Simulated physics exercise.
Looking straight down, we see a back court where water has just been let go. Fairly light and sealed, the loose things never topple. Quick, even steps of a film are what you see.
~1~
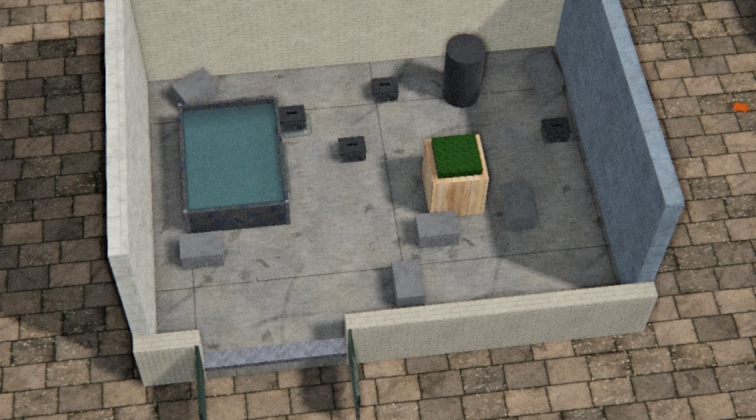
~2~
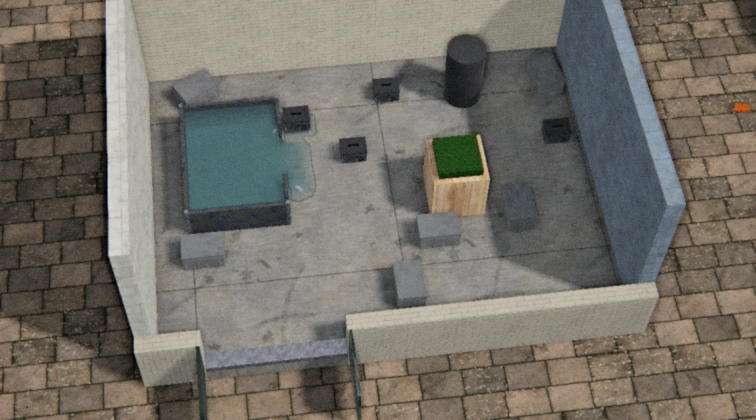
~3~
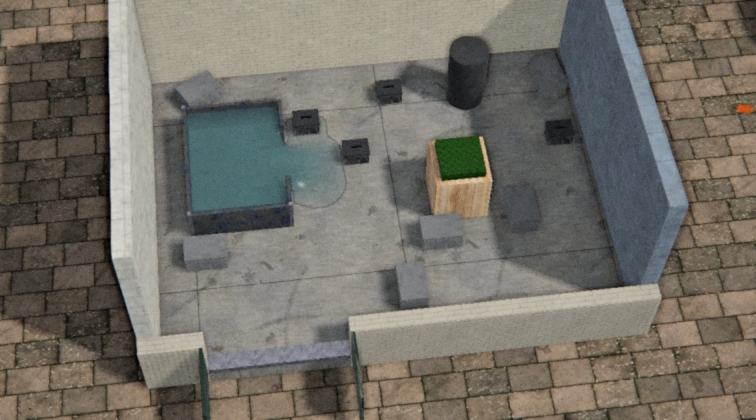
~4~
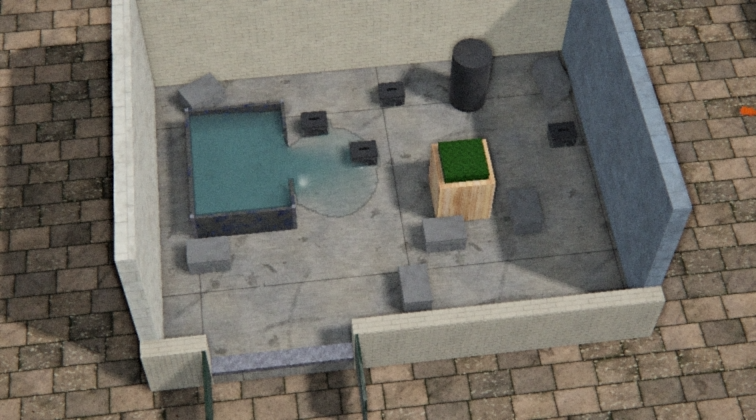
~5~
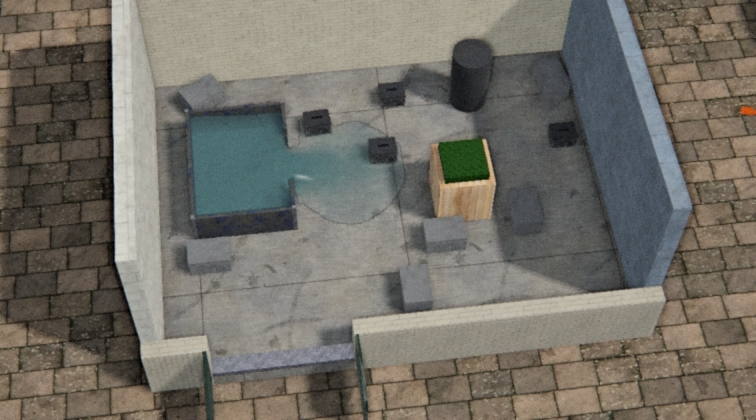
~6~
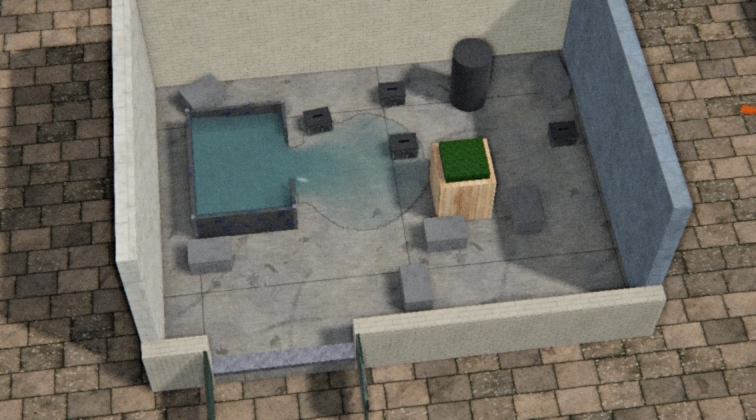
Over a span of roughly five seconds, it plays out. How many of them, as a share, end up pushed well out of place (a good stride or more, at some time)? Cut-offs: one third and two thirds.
Between one third and two thirds.
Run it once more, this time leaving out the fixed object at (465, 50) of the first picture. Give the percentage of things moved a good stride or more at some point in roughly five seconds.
40 per cent.
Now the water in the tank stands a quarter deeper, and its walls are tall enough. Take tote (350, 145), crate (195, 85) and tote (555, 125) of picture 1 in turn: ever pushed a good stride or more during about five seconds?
In the order you named them: Went past the threshold, stayed within the threshold, went past the threshold.
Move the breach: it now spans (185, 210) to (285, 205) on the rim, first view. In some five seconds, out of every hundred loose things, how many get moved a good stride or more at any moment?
I'd guess around 10 percent of them.
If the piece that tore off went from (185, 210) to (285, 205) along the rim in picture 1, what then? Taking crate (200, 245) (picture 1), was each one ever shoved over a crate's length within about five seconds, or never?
It got there, in my view.
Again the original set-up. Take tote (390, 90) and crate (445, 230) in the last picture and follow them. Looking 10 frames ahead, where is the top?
Close to (408, 65), and close to (464, 251).
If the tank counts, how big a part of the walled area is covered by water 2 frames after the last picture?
My estimate is about 25 per cent.
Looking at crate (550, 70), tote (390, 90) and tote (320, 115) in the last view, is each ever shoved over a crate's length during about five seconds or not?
Taking them as listed, the first remained nearby, the next cleared the mark, and the last remained nearby.
A moment on, 1 of 10 are well off their spots; 0 afloat.
Next, 2 of 10 are well off their spots; 1 afloat.
Later, 4 of 10 are well off their spots; 3 afloat.
In the end, 4 of 10 are well off their spots, and 4 have been at some point; 3 afloat.
